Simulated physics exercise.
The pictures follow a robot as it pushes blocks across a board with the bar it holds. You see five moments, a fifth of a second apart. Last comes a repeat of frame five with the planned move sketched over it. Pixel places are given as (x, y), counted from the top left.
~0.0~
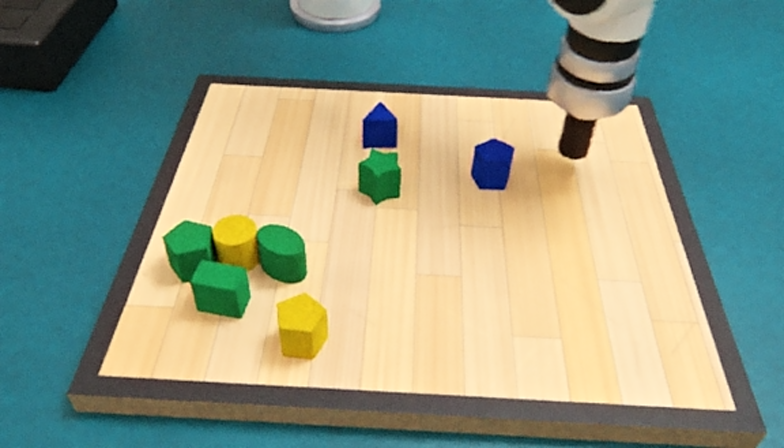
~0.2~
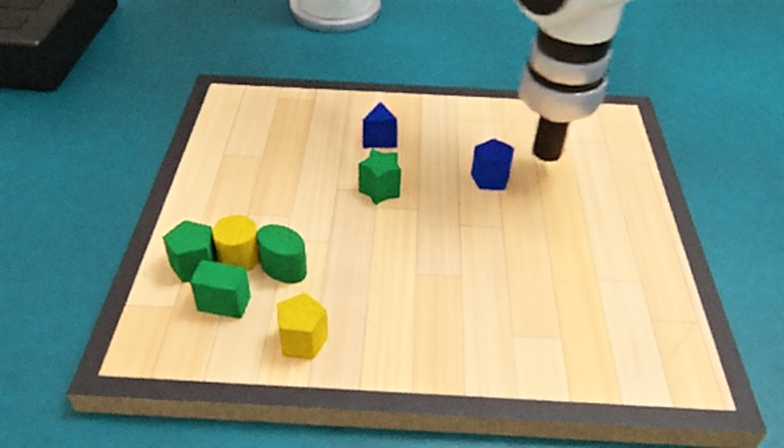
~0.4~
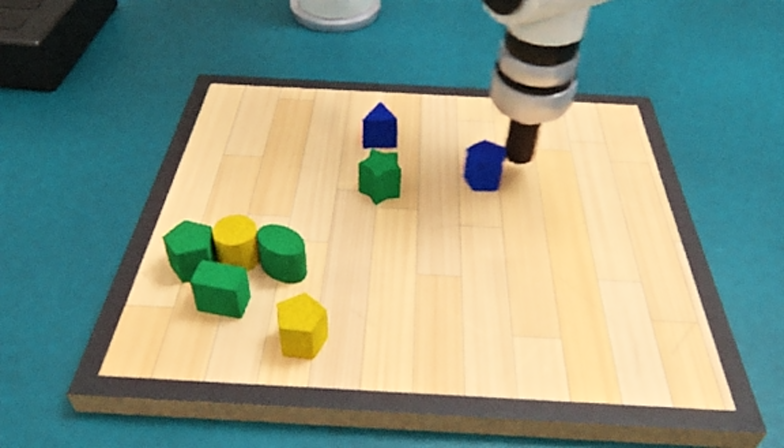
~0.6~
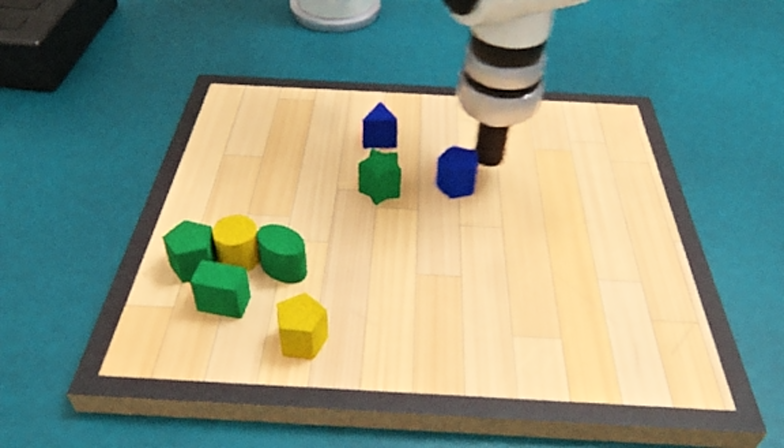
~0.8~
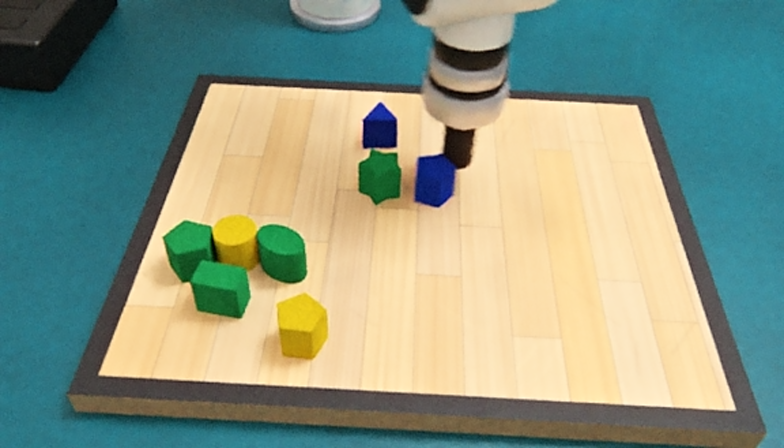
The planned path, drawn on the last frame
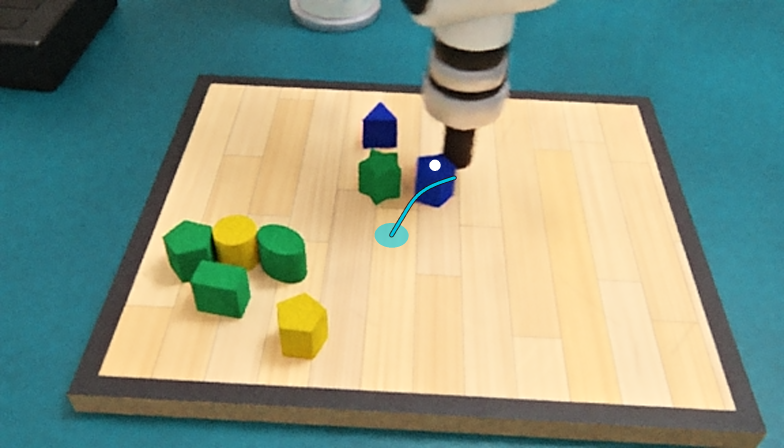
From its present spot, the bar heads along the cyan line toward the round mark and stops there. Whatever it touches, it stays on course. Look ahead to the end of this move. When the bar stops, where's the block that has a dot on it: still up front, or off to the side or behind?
Final position: Ahead.
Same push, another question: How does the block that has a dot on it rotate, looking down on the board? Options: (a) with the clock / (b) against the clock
Correct choice: B.
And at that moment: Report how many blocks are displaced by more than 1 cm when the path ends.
By the end, one block will have moved.
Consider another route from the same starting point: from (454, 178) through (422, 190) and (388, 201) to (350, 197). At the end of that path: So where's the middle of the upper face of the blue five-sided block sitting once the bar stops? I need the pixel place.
It will end up at (394, 197).
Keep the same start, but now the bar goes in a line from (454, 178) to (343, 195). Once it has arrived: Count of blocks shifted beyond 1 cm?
Here I'd predict two blocks moving more than 1 cm.
Path on the board, from (454, 178) over (425, 190) and (406, 211) to (392, 235); the dot is on the blue five-sided block.
The first path, step by step. One third of the way, bar at (425, 173); blue five-sided block at (412, 183), turned 35° anticlockwise.
Two thirds of the way, bar at (407, 194); blue five-sided block at (393, 205), turned 40° anticlockwise.
At the end, bar at (392, 218); green star-shaped block in place; blue five-sided block at (376, 230), turned 35° anticlockwise.
